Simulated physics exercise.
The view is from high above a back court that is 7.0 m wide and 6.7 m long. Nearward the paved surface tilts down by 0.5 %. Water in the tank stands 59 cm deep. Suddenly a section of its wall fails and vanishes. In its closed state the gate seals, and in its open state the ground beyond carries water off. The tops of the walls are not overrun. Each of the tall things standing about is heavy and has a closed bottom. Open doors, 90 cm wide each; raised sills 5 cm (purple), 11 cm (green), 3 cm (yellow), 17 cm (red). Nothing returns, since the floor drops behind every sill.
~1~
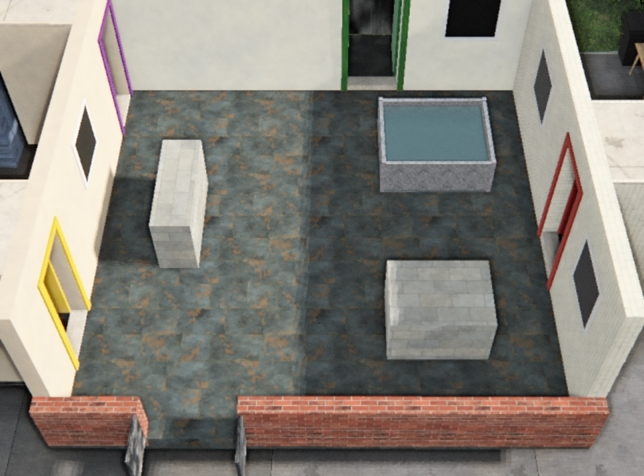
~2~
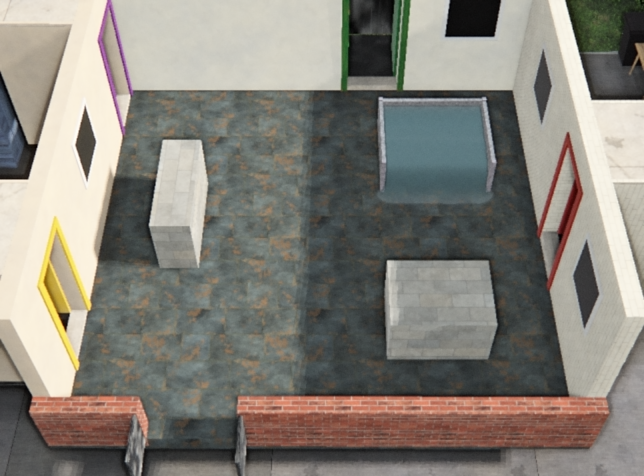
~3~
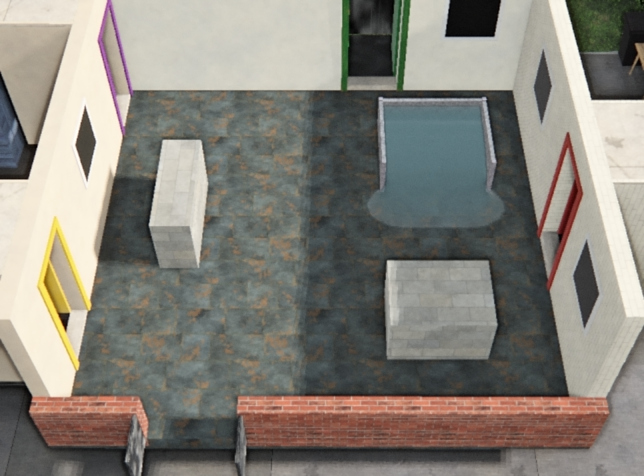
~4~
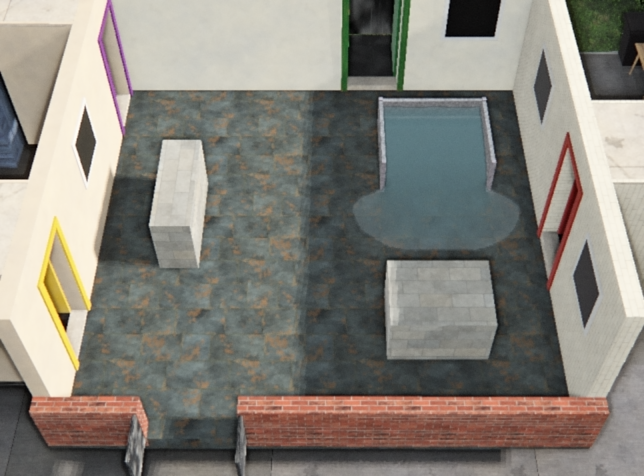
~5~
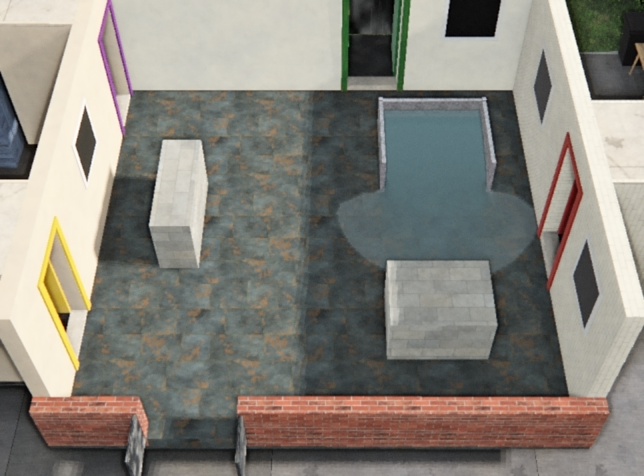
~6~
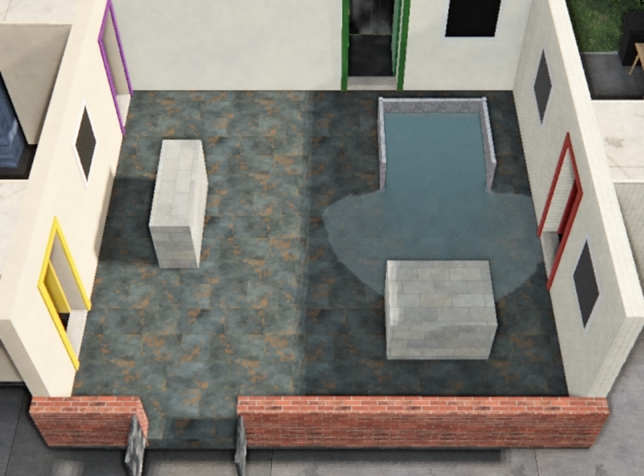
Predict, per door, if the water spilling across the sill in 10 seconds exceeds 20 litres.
At the purple door the inflow will be within bounds; at the green door the inflow will be within bounds; at the yellow door the inflow will be out of bounds; at the red door the inflow will be within bounds.
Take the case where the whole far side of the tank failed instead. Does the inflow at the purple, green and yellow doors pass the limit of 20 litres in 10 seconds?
Compared with the limit, purple is higher, green is higher and yellow is lower.
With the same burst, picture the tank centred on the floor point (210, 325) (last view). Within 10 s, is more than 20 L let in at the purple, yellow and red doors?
Purple stays inside, yellow stays inside, red stays inside, judged against that limit.
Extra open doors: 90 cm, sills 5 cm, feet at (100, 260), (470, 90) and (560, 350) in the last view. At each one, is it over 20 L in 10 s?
In turn: Short of it, short of it, beyond it.
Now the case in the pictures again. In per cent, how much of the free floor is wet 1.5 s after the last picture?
Around 30 per cent.
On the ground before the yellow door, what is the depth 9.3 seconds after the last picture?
Looks like about 6.0 cm at that spot.
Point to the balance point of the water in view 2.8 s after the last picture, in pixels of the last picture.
Its balance point sits around (402, 292).
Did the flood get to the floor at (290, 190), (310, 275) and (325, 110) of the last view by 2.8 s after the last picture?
Going in order, clear, then covered, then clear.
Then, 0.7 s after the last picture water covers 25 % of the floor and is deepest (36 cm) near (446, 292); purple door not reached, green door not reached, yellow door not reached, red door 12 cm at the sill, 0 L in.
Then, 1.5 s after the last picture water covers 30 % of the floor and is deepest (30 cm) near (564, 423); purple door not reached, green door not reached, yellow door not reached, red door 10 cm at the sill, 0 L in.
Then, 2.8 s after the last picture water covers 55 % of the floor and is deepest (18 cm) near (551, 423); purple door not reached, green door not reached, yellow door not reached, red door 12 cm at the sill, 2 L in.
Then, 5.3 s after the last picture water covers 65 % of the floor and is deepest (12 cm) near (76, 375); purple door not reached, green door not reached, yellow door 11 cm at the sill, 26 L in, red door 5 cm at the sill, 3 L in.
Then, 9.3 s after the last picture water covers 80 % of the floor and is deepest (6 cm) near (66, 422); purple door 2 cm at the sill, 0 L in, green door 1 cm at the sill, 0 L in, yellow door 6 cm at the sill, 89 L in, red door 3 cm at the sill, 3 L in.
